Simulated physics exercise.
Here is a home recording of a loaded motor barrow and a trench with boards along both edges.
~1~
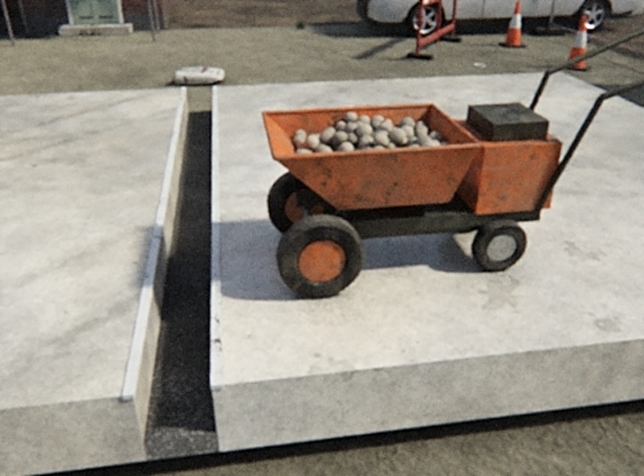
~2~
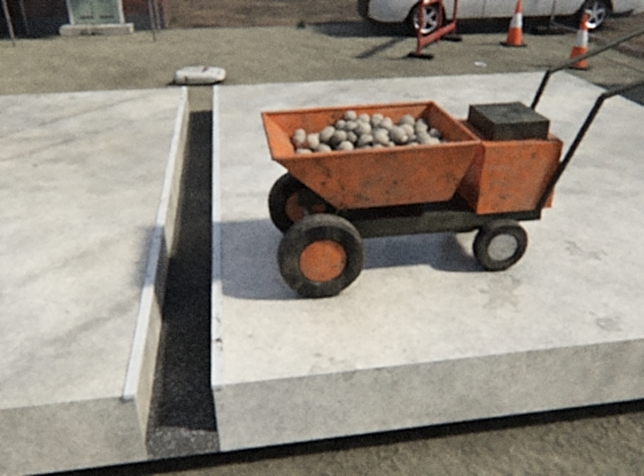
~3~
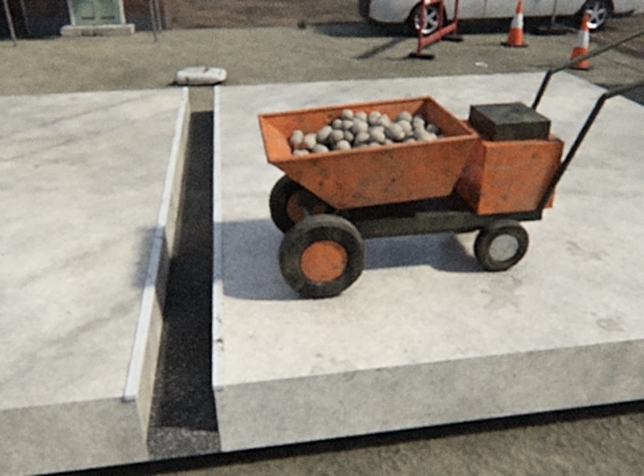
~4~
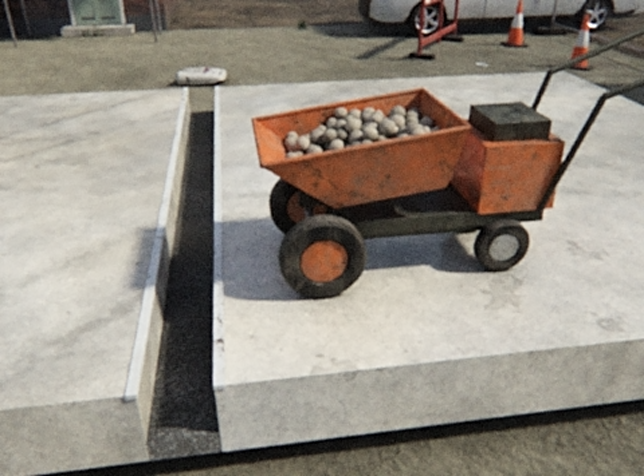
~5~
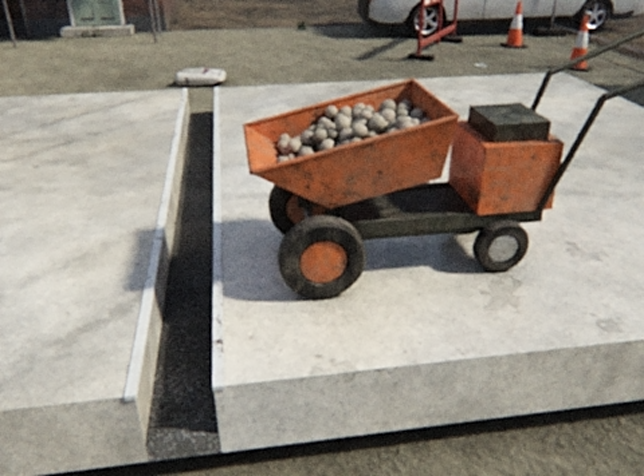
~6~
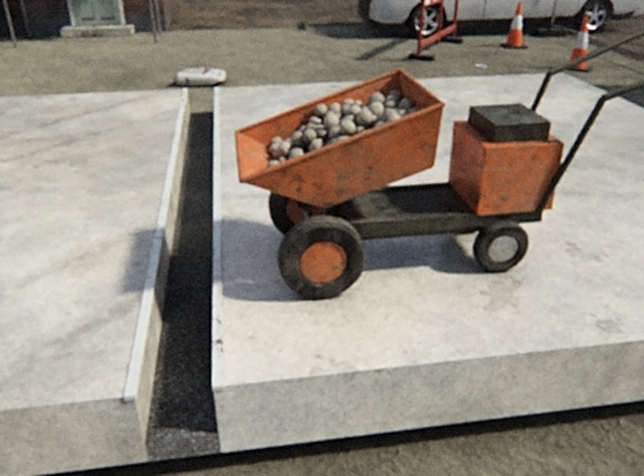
At the start, an orange motor barrow loaded with river pebbles stands on pale slabs to the right of a narrow trench, its skip level. The skip then tilts forward toward the left, slightly at first and then clearly, its rear rising away from the engine box while the wheels stay still.
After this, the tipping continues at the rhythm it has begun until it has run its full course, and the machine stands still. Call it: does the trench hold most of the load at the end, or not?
It does - it holds the larger portion.
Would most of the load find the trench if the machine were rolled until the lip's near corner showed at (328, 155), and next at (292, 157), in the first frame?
For the first case I'd say upwards of half, and for the second case upwards of half.
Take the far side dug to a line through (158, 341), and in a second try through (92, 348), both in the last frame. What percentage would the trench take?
The share would be 60 % first and 100 % second.
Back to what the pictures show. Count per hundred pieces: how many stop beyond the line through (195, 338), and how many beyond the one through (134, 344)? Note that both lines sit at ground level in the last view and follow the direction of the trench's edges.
The first gives 80 %, the second 20 %.
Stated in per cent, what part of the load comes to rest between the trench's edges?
About 80 in every hundred pieces.
Just after the last frame, skip tipped steeply; every one in the skip.
A moment on, skip tipped right over; roughly two thirds in the skip; roughly a quarter in or heaped over the trench; just a few beyond it; just a few falling.
Further on, skip tipped right over; the larger part in or heaped over the trench; roughly a quarter beyond it.
When it is over, skip tipped right over; the larger part in or heaped over the trench; roughly a quarter beyond it.
